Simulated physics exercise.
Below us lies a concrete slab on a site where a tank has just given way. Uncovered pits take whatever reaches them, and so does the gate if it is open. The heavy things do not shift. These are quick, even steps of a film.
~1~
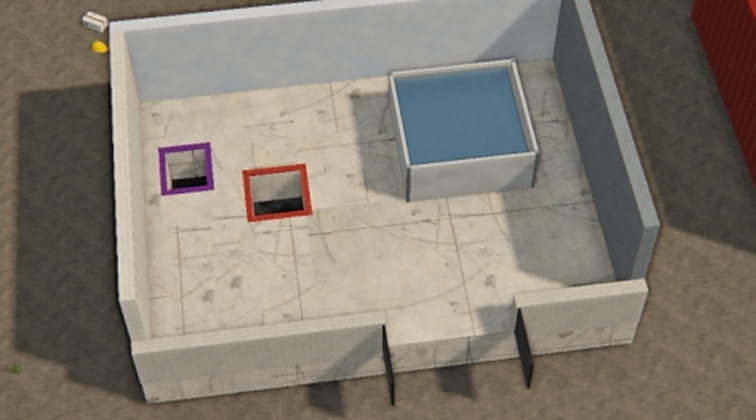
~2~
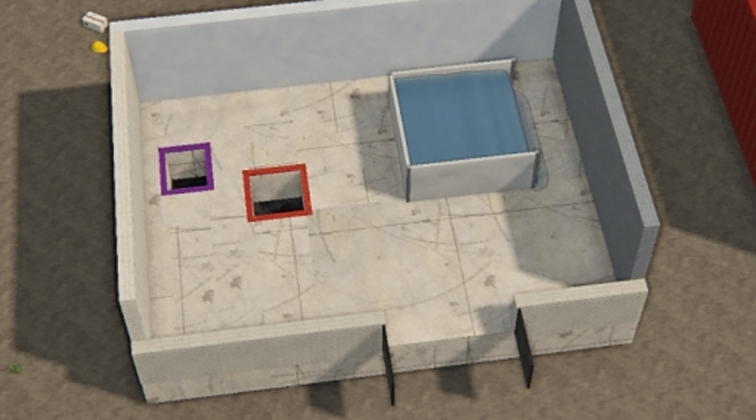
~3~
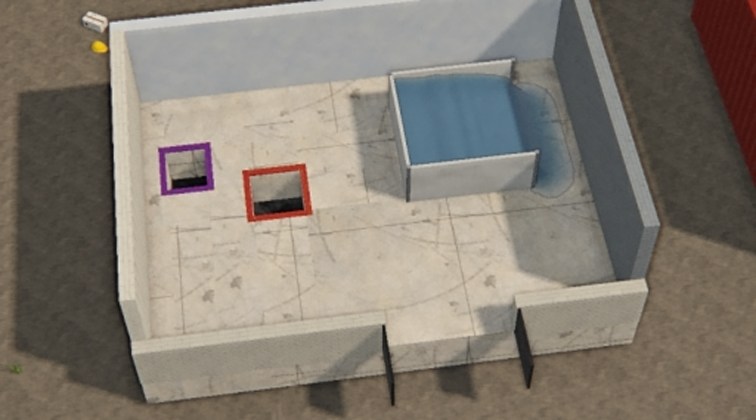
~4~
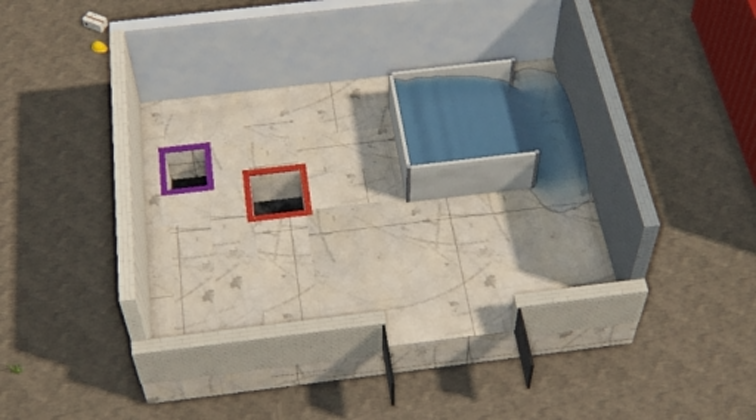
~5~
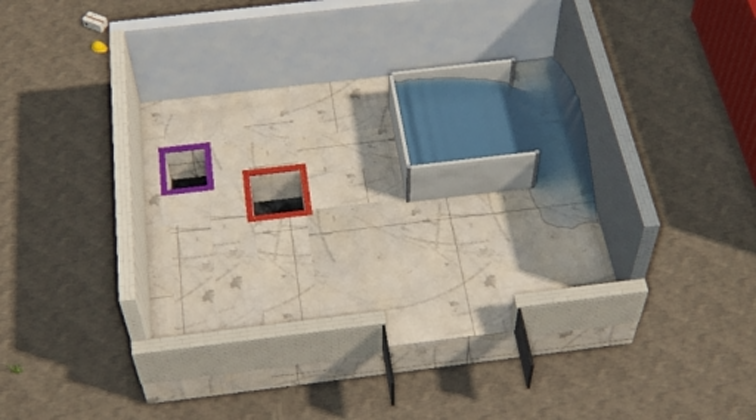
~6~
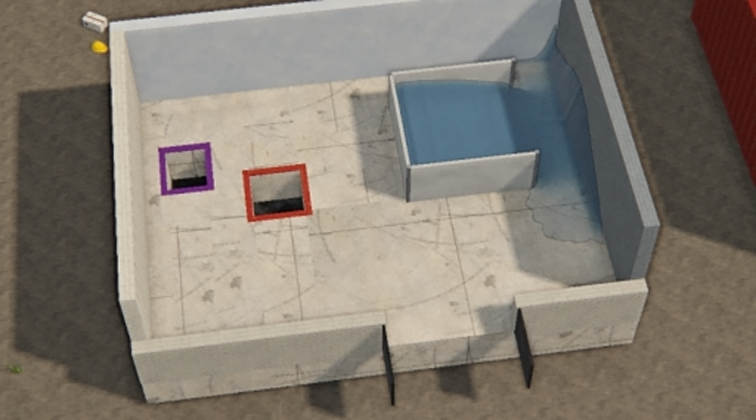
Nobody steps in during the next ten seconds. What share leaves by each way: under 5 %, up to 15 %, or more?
The gate takes between 5 and 15 %; the red pit takes between 5 and 15 %; the purple pit takes over 15 %.
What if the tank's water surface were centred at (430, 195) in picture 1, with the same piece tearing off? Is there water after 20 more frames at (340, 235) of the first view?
Answer: Not flooded.
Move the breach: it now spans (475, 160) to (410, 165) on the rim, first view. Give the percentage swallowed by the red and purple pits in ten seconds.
Roughly, in per cent: Red 2, purple 6.
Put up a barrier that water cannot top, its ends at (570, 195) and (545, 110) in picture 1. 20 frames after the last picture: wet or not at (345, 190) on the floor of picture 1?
Verdict: No water.
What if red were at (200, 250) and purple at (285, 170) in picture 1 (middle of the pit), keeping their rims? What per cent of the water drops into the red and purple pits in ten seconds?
Roughly, in per cent: Red 15, purple 8.
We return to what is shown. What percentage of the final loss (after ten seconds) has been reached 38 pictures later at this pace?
Some 45 per cent.
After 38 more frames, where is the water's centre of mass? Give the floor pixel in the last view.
Near (414, 187).
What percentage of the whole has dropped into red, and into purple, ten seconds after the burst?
Roughly 8 per cent, then 18 per cent.
A moment on, water covers 20 % of the floor; the gate 0 %, the red pit 0 %, the purple pit 0 %.
Next, water covers 30 % of the floor; the gate 0 %, the red pit 0 %, the purple pit 0 %.
Then, water covers 65 % of the floor; the gate 3 %, the red pit 0 %, the purple pit 1 %.
Later, water covers 95 % of the floor; the gate 7 %, the red pit 2 %, the purple pit 8 %.
In the end, water covers 100 % of the floor; the gate 11 %, the red pit 8 %, the purple pit 18 %.
